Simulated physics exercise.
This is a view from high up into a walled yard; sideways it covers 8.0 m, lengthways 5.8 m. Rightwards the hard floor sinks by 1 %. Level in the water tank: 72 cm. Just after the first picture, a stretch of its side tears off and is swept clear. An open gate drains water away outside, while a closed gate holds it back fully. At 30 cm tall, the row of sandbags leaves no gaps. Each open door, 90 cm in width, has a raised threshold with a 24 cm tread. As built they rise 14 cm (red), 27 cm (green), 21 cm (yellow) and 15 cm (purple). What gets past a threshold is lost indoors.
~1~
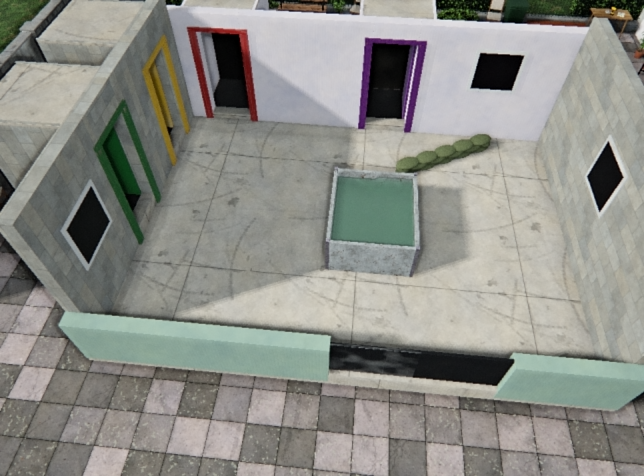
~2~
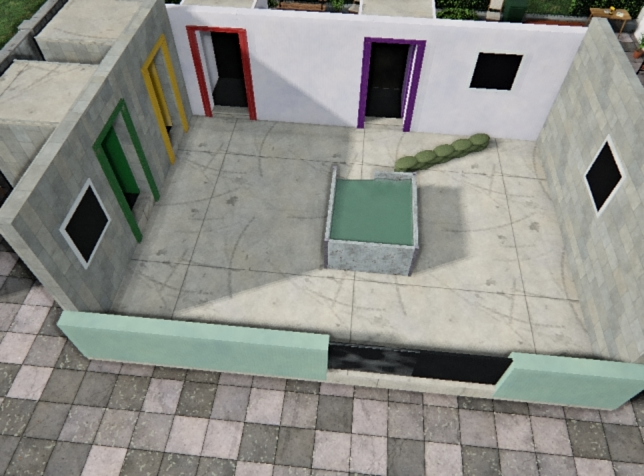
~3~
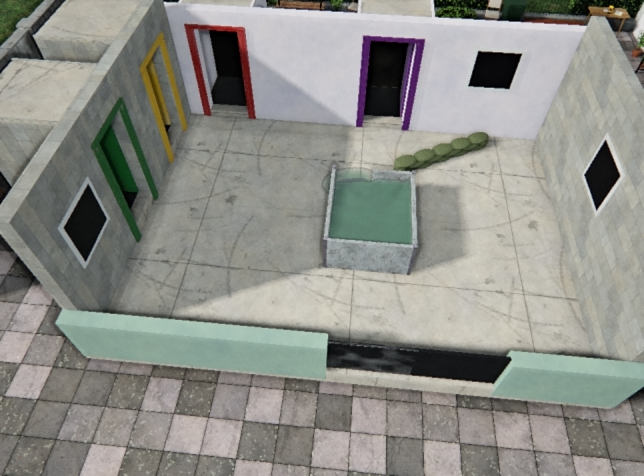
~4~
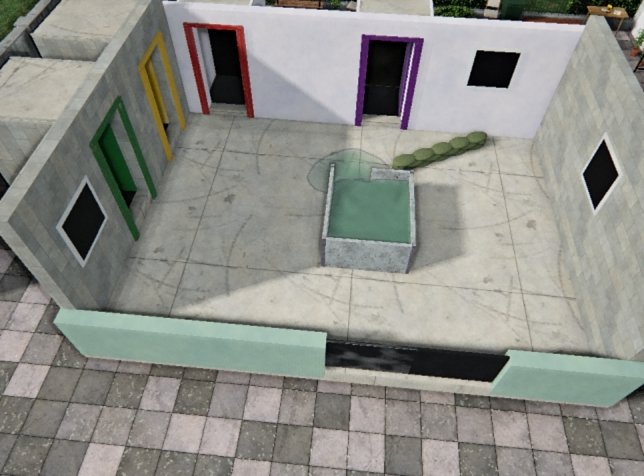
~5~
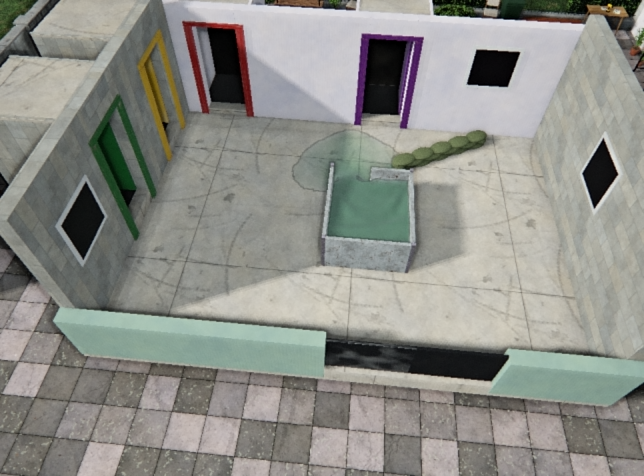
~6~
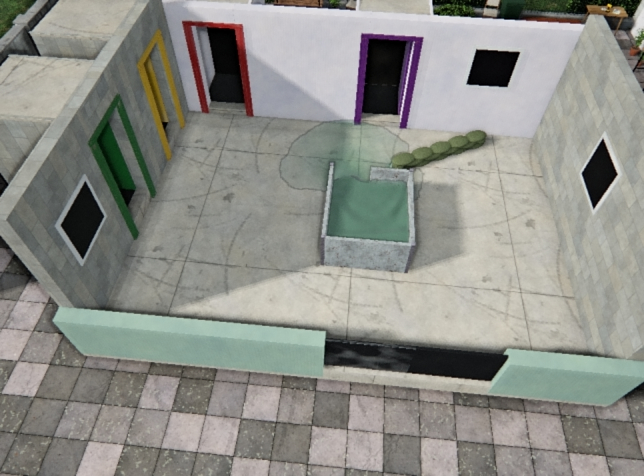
At first, a raised tank of still green water stands in a walled yard with red, purple, yellow and green doorways and a row of green sandbags. Then part of its far side is gone, and water pours out behind it, spreading across the pale floor in a thin, widening, rounded sheet.
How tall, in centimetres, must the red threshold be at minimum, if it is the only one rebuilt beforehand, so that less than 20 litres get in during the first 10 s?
It needs to be at least 7.5 cm tall.
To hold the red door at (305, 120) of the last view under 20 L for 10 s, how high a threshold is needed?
About 18 cm.
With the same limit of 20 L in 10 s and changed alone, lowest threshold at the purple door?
Door purple, min height approx. 22 cm.
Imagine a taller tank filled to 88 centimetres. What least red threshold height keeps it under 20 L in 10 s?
Then around 9.5 centimetres.
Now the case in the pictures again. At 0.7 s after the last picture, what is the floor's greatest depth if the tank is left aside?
About 37 cm at most.
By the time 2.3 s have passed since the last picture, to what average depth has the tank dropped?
I'd put it near 30 cm.
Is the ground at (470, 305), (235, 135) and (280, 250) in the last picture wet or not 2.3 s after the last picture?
Status: Clear / submerged / clear.
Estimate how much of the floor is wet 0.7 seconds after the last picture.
15 %.
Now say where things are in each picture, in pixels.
The water tank at (374, 209) is whole and still, 72 cm deep; the red door at (226, 81) is dry, in the first picture.
The front is at a hidden place, 0.4 m from the gap on the far side; 0.2 m2 of floor is wet, 72 cm left at the back, in the second picture.
Water pours out on the far side and has run 0.8 m, to a hidden place; about 10 cm deep outside, 72 cm at the back, in the third picture.
Water pours out on the far side and has run 1.4 m, to (348, 151); about 7 cm deep outside, 71 cm at the back, in the fourth picture.
The front is at (347, 132), 2.0 m from the gap on the far side; 3.2 m2 of floor is wet, 62 cm left at the back, in the fifth picture.
The front is at (329, 122), 2.3 m from the gap on the far side; 4.5 m2 of floor is wet, 61 cm left at the back; 1.9 m in a straight line remain to the red door at (222, 76), in the sixth picture.
Then, 0.7 s after the last picture water covers 15 % of the floor, deepest (37 cm) near (343, 191); it has not reached the red door.
Then, 2.3 s after the last picture water covers 25 % of the floor, deepest (26 cm) near (459, 133); 8 cm at the red door, 0 litres in over its 14 cm threshold.
Then, 9.3 s after the last picture water covers 85 % of the floor, deepest (9 cm) near (452, 143); 7 cm at the red door, 0 litres in over its 14 cm threshold.
At the red door as built, the water peaked near 11 cm, 4.1 s after the last picture.
With a threshold of 6.5 cm, 28 litres would have come in within the 10 s; with 8.5 cm, 11 litres. So under 20 litres takes about 7.5 cm.
